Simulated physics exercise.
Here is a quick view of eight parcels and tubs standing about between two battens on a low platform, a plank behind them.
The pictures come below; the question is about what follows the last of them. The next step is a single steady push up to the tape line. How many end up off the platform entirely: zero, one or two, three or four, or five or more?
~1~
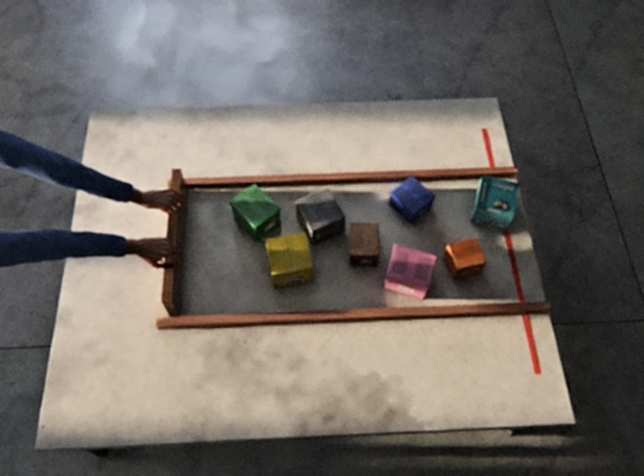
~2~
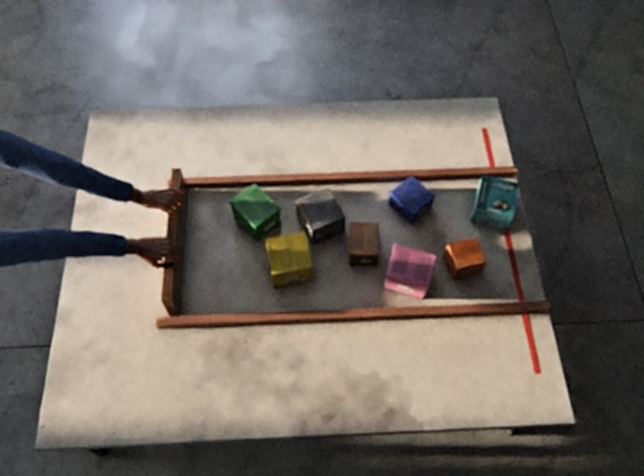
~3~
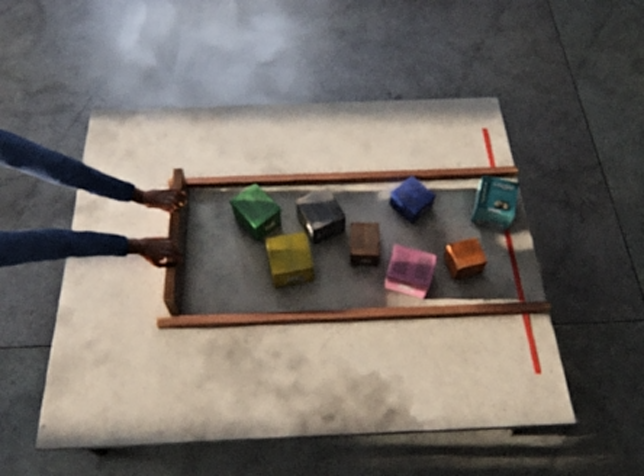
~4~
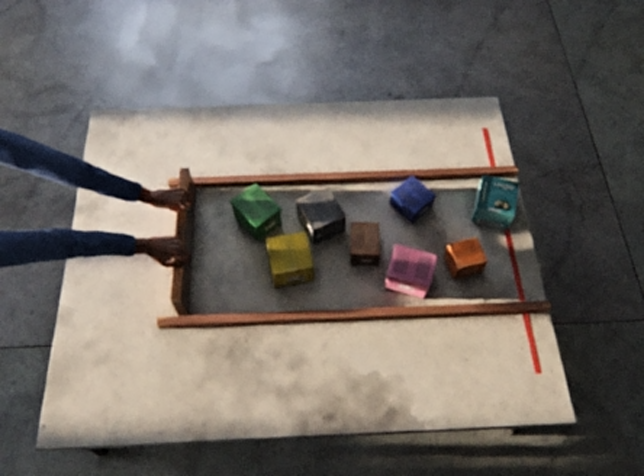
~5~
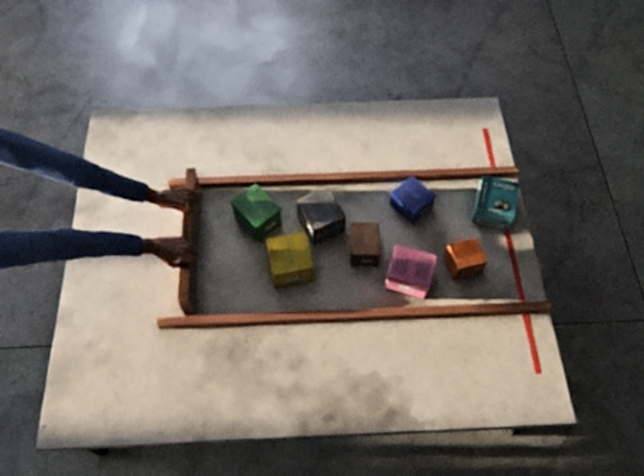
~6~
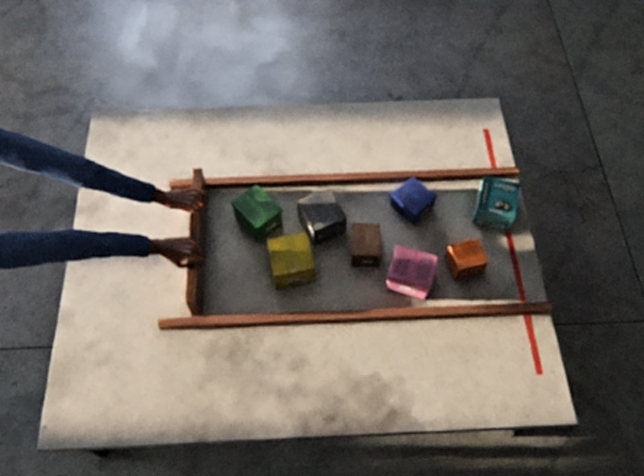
Five or more.
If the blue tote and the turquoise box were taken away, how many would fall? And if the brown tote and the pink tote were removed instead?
In the first try 4, in the other 3.
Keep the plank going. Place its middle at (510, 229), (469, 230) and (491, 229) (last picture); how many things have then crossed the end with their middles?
6, 3 and 6.
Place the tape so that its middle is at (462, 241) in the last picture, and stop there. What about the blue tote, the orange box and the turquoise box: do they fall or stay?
Blue tote goes down, orange box goes down, turquoise box goes down.
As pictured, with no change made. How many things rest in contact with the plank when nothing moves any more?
I count 2 of them.
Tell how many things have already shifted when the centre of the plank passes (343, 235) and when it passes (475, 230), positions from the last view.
At the first place 6, at the second 8.
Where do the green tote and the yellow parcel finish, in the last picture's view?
In order, first (525, 215), then (538, 252).
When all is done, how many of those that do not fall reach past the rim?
The total would be 2.
Soon after, none off yet; turquoise box at rest near (496, 203); orange box at rest near (466, 260); blue tote at rest near (413, 201).
After that, none off yet; turquoise box displaced a little near (520, 205); orange box displaced about its own width near (501, 261); blue tote displaced well along near (486, 205).
In the end, the number that fall off is five or more; gone, grey parcel, brown tote, pink tote, blue tote, orange box and turquoise box.
